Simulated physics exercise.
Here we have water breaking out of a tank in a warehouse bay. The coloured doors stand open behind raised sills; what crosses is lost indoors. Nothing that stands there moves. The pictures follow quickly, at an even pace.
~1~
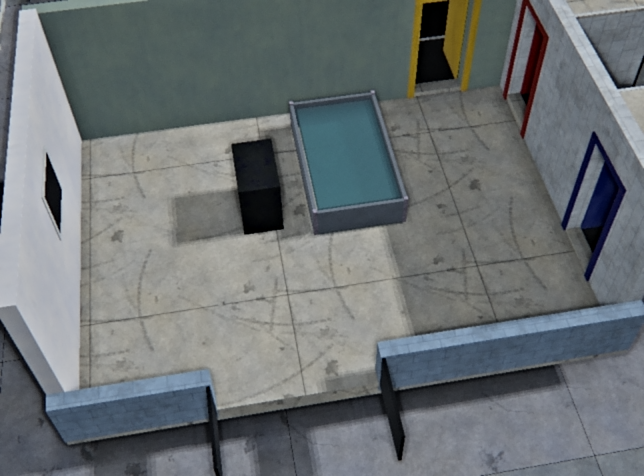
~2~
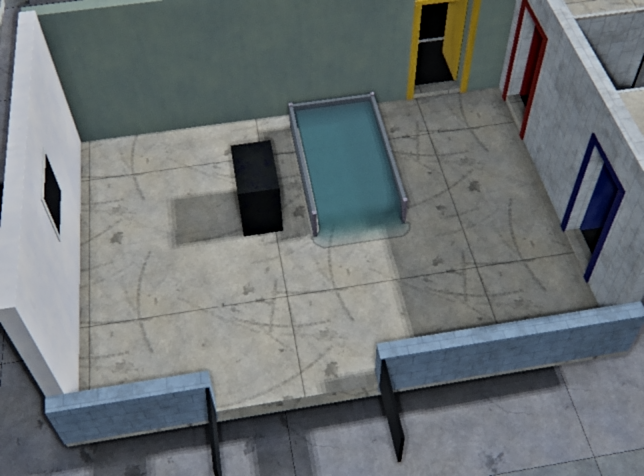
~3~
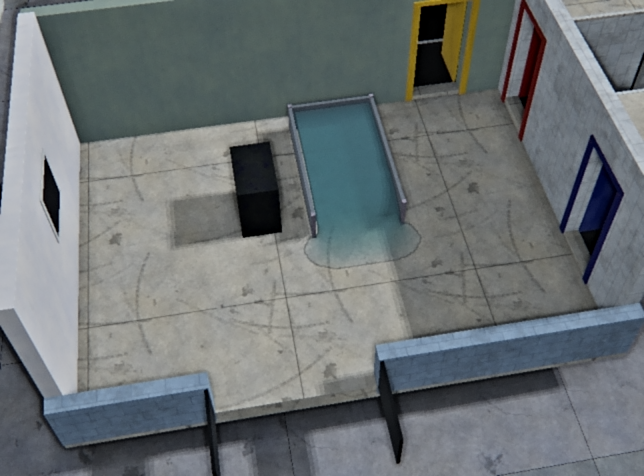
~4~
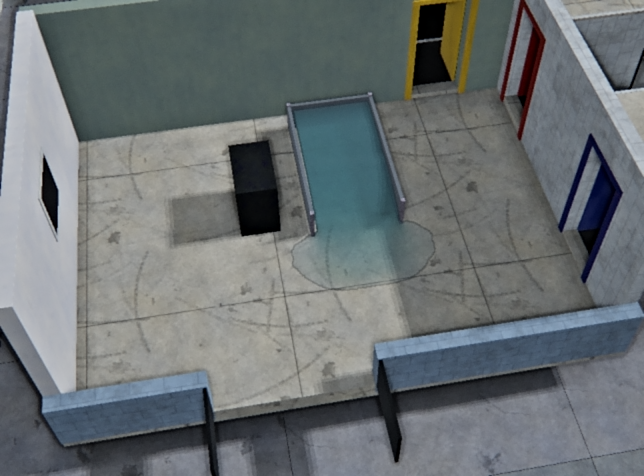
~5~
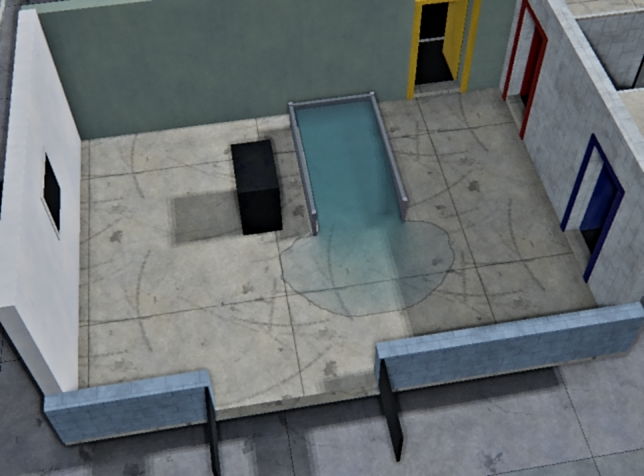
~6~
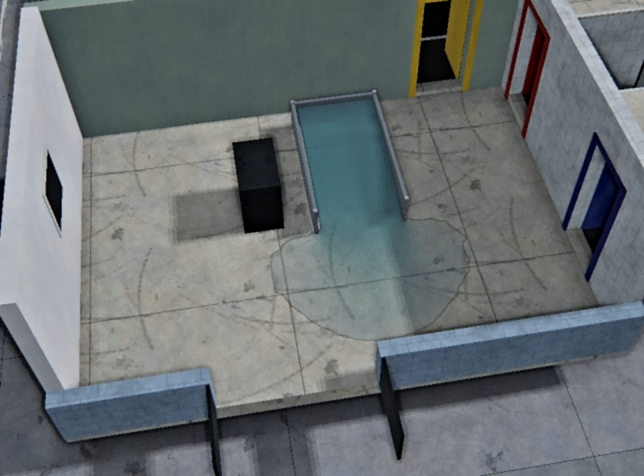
In a warehouse bay with coloured doorways, a tank of water beside a black block sat still, then its front opened and water poured out, spreading across the floor in a widening, rounded pool.
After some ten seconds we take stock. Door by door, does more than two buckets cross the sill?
One by one: The yellow door holds within the limit; the red door holds within the limit; the blue door floods.
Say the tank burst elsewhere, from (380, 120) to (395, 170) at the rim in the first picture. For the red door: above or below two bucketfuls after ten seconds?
The red one passes that mark.
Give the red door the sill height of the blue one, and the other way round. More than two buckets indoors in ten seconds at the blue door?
Then: Blue door is under.
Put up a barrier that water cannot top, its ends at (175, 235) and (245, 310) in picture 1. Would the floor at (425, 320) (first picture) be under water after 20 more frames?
At that place: Under water.
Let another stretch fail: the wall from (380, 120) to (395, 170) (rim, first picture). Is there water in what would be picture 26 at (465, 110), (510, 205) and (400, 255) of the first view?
In that order: Covered, under water, dry.
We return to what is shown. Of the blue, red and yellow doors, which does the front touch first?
I say the door marked blue.
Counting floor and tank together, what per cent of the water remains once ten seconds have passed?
About 62 per cent.
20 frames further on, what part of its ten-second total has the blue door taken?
I make it 0 per cent.
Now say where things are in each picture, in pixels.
The first frame shows the tank at (346, 152) is whole and still.
In the second frame, water pours out at (359, 222) and has run to (405, 228).
In the third frame, the front is at (415, 239), out from the gap at (358, 224).
In the fourth frame, water pours out at (357, 223) and has run to (418, 266).
In the fifth frame, the front is at (407, 303), out from the gap at (359, 223).
In the sixth frame, water pours out at (360, 221) and has run to (404, 330).
A moment on, water covers 20 % of the floor; the yellow door not reached, the red door not reached, the blue door not reached.
Next, water covers 30 % of the floor; the yellow door not reached, the red door not reached, the blue door not reached.
Then, water covers 35 % of the floor; the yellow door not reached, the red door not reached, the blue door wet at the sill, nothing in.
Later, water covers 50 % of the floor; the yellow door not reached, the red door wet at the sill, nothing in, the blue door over two buckets in.
In the end, water covers 70 % of the floor; the yellow door wet at the sill, nothing in, the red door wet at the sill, nothing in, the blue door over two buckets in.
